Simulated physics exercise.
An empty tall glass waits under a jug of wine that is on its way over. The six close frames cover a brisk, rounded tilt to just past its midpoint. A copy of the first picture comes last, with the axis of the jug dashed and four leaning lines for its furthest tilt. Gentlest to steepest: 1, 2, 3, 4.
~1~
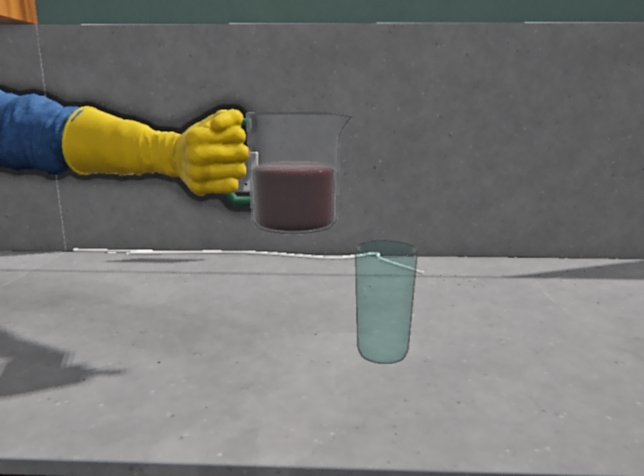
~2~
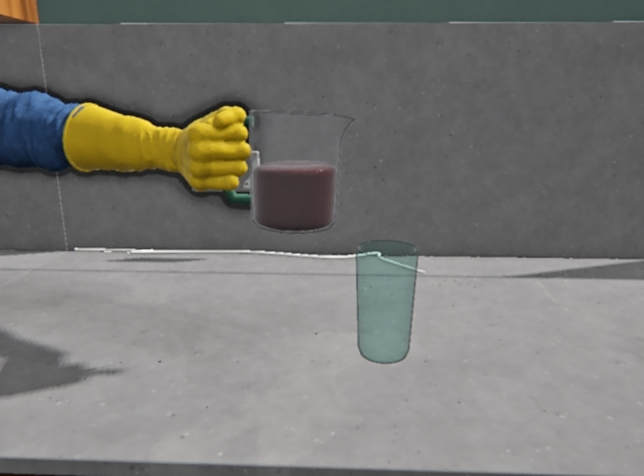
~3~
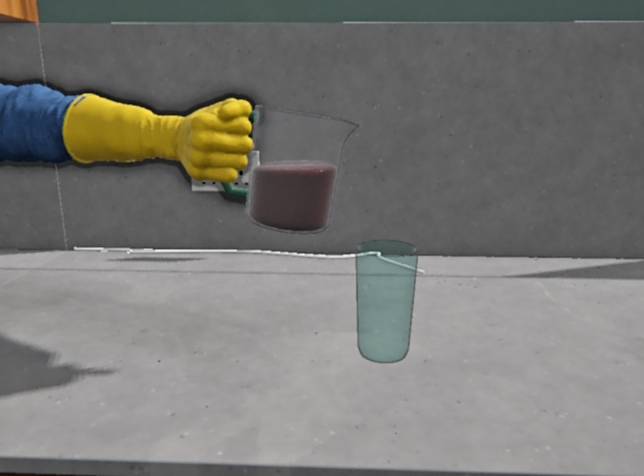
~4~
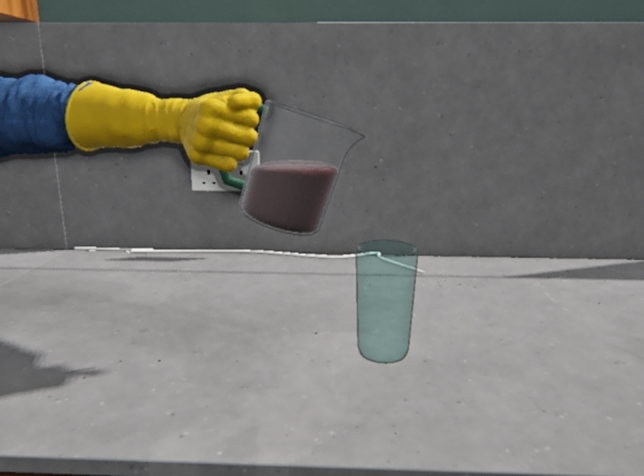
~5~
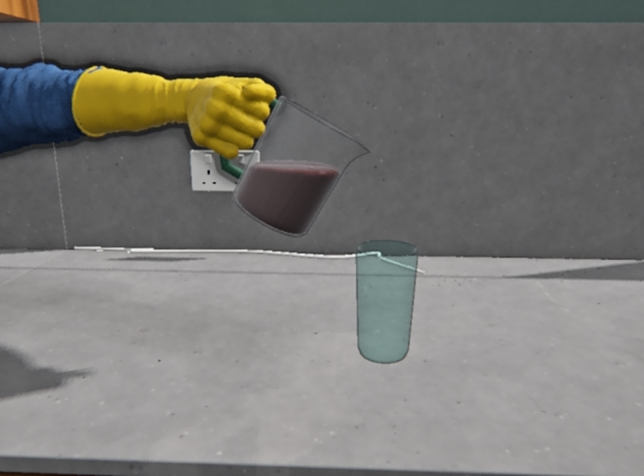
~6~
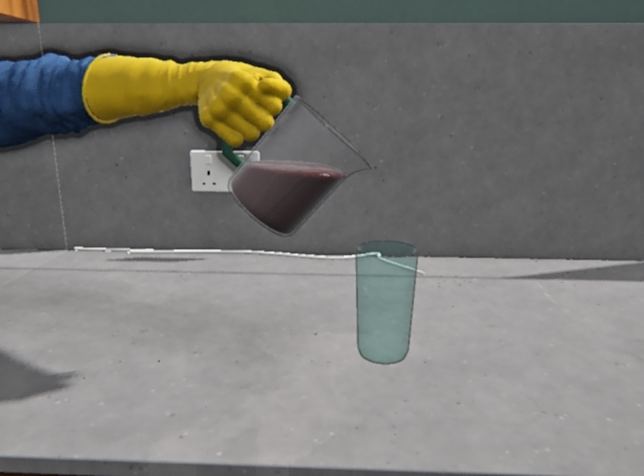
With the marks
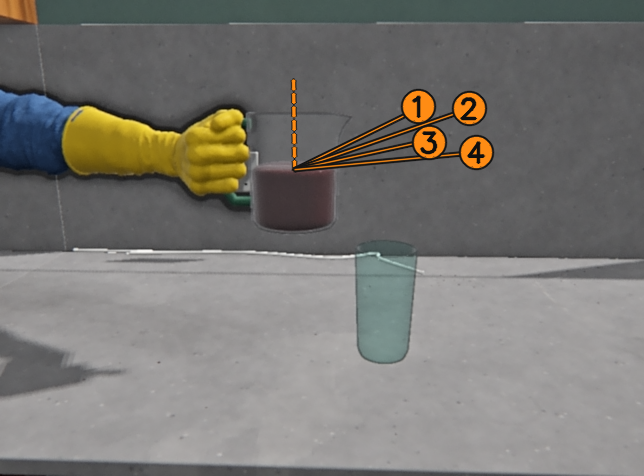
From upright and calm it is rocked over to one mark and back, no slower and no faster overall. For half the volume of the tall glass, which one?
Go for 3.
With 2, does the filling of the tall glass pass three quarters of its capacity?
No, less.
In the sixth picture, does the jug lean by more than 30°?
Yes.
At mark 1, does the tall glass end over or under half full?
Under.
In orange, 1 at (403, 116); 2 at (453, 114); 3 at (412, 144); 4 at (459, 154).
If 1 is chosen, the tall glass ends with about 20 % of what it can hold; 3 % of the wine is spilt.
If 2 is chosen, the tall glass ends with about 33 % of what it can hold; 6 % of the wine is spilt.
If 3 is chosen, the tall glass ends with about 49 % of what it can hold; 6 % of the wine is spilt.
If 4 is chosen, the tall glass ends with about 64 % of what it can hold; 7 % of the wine is spilt.
